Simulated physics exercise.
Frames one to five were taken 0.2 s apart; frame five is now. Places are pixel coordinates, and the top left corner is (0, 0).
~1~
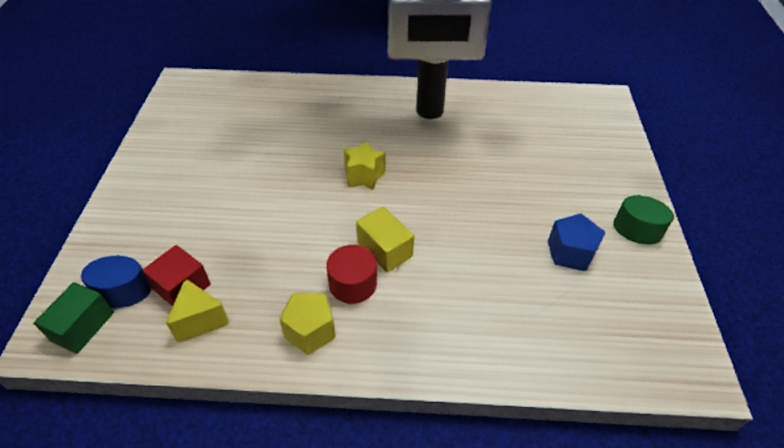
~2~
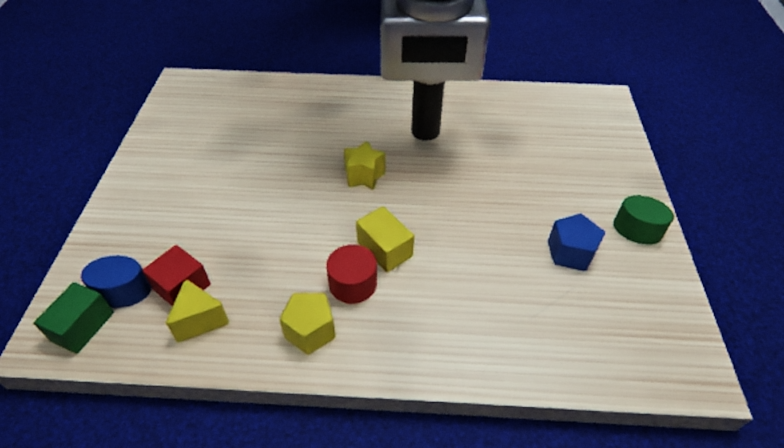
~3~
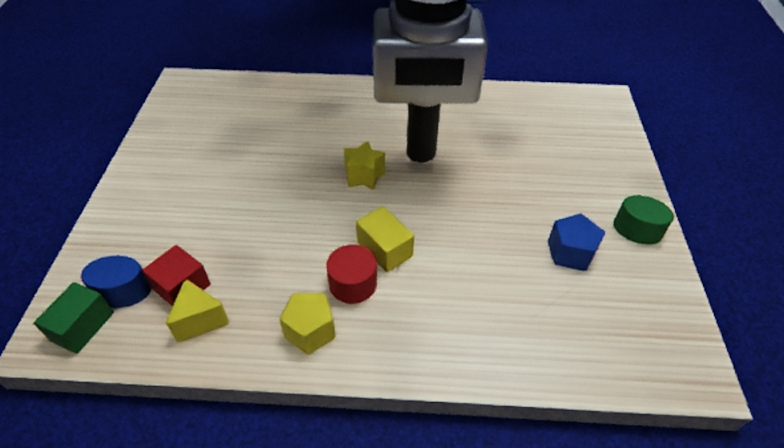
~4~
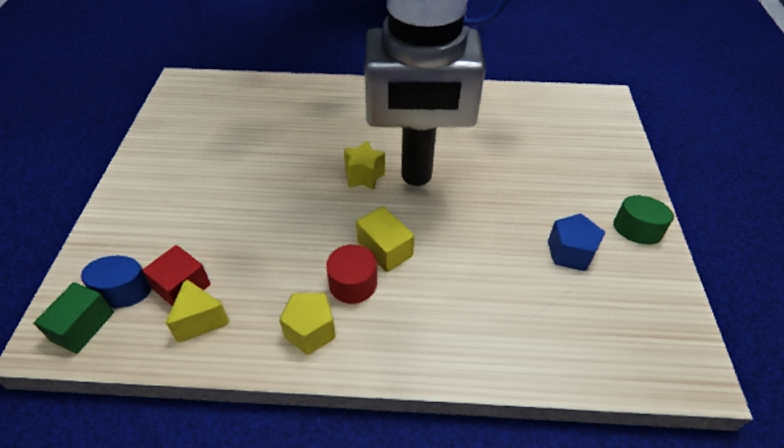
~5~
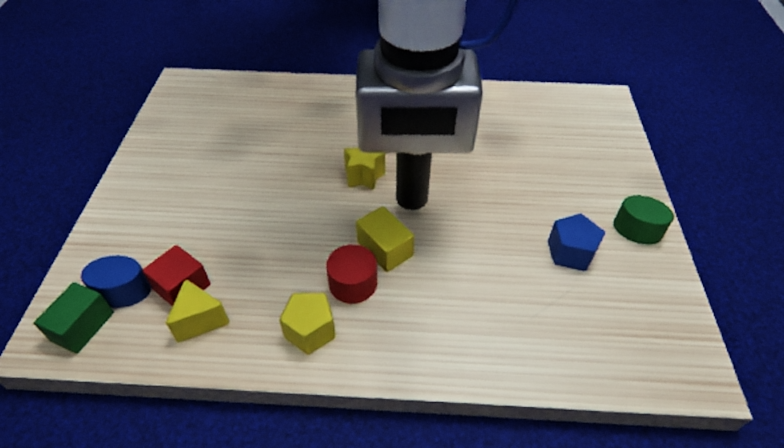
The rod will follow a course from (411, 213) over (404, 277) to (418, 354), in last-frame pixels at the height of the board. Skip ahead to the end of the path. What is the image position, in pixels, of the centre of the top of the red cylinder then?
It should be at about (322, 283).
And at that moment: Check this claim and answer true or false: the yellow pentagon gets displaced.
True
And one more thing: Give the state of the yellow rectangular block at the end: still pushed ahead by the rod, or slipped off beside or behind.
It falls back or aside.
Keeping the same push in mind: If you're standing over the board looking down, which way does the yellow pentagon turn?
It swings round anticlockwise.
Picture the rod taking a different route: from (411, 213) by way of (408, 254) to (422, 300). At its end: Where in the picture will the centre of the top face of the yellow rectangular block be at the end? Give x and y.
At roughly (377, 252).
What follows on the original path. One third of the way, rod (405, 240); red cylinder (339, 274); yellow rectangular block (375, 250).
Two thirds of the way, rod (406, 288); yellow pentagon (291, 320), turned 30° anticlockwise; red cylinder (322, 283); yellow rectangular block (367, 274), turned 35° clockwise.
At the end, rod (419, 342); yellow pentagon (291, 320), turned 30° anticlockwise; red cylinder (322, 283); yellow star-shaped block in place; yellow rectangular block (367, 274), turned 35° clockwise.
